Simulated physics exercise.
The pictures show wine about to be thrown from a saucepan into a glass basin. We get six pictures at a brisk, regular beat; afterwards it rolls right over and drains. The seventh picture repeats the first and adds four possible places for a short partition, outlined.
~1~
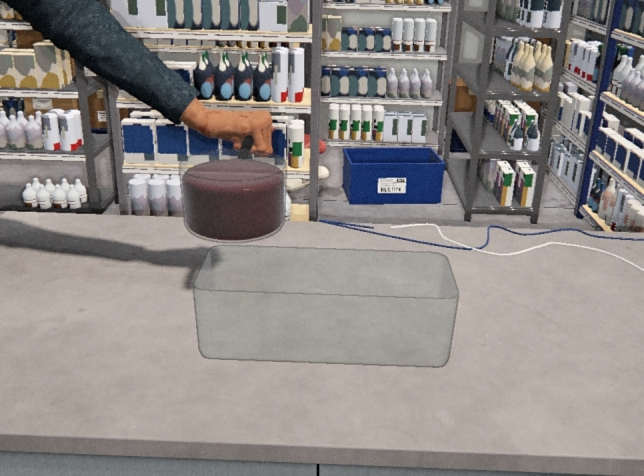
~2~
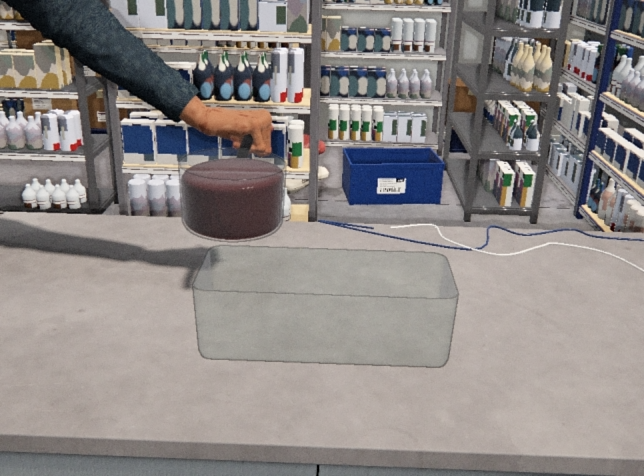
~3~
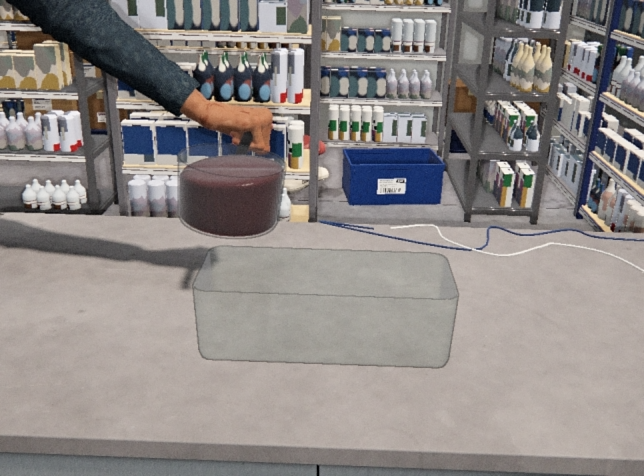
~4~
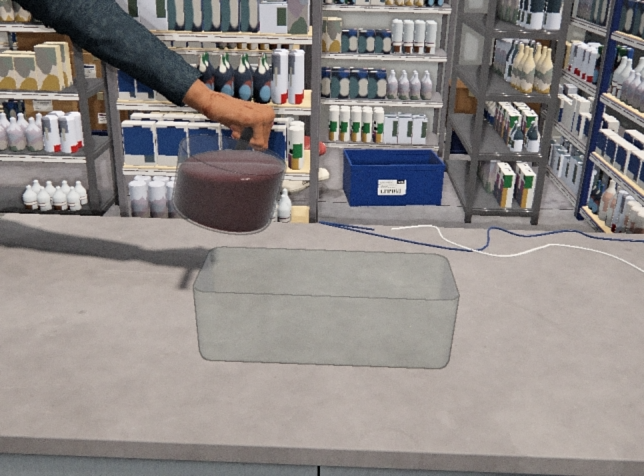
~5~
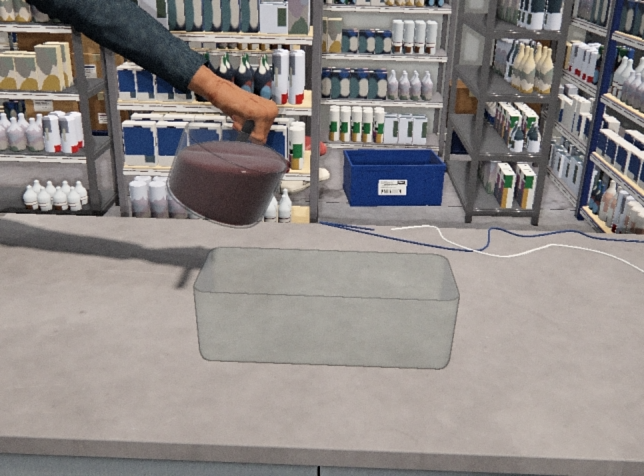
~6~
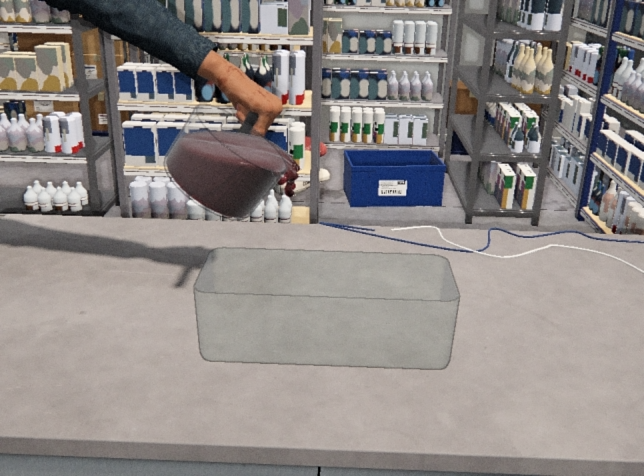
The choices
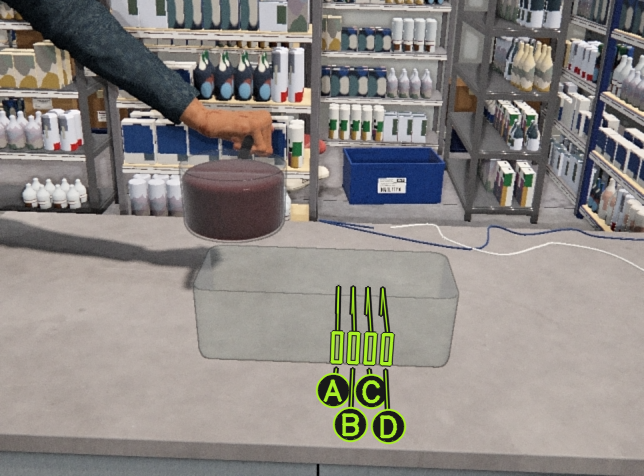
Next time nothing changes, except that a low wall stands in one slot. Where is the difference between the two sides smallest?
C works best here.
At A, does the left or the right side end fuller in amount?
The right side.
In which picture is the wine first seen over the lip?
Picture 5.
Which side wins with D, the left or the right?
More ends on the left.
On the marked copy, A at (336, 368); B at (352, 369); C at (369, 369); D at (385, 370).
Choosing A, about 13 % ends left of the wall and 84 % right of it.
Choosing B, about 22 % ends left of the wall and 76 % right of it.
Choosing C, about 49 % ends left of the wall and 47 % right of it; 4 % is lost outside.
Choosing D, about 69 % ends left of the wall and 25 % right of it; 7 % is lost outside.
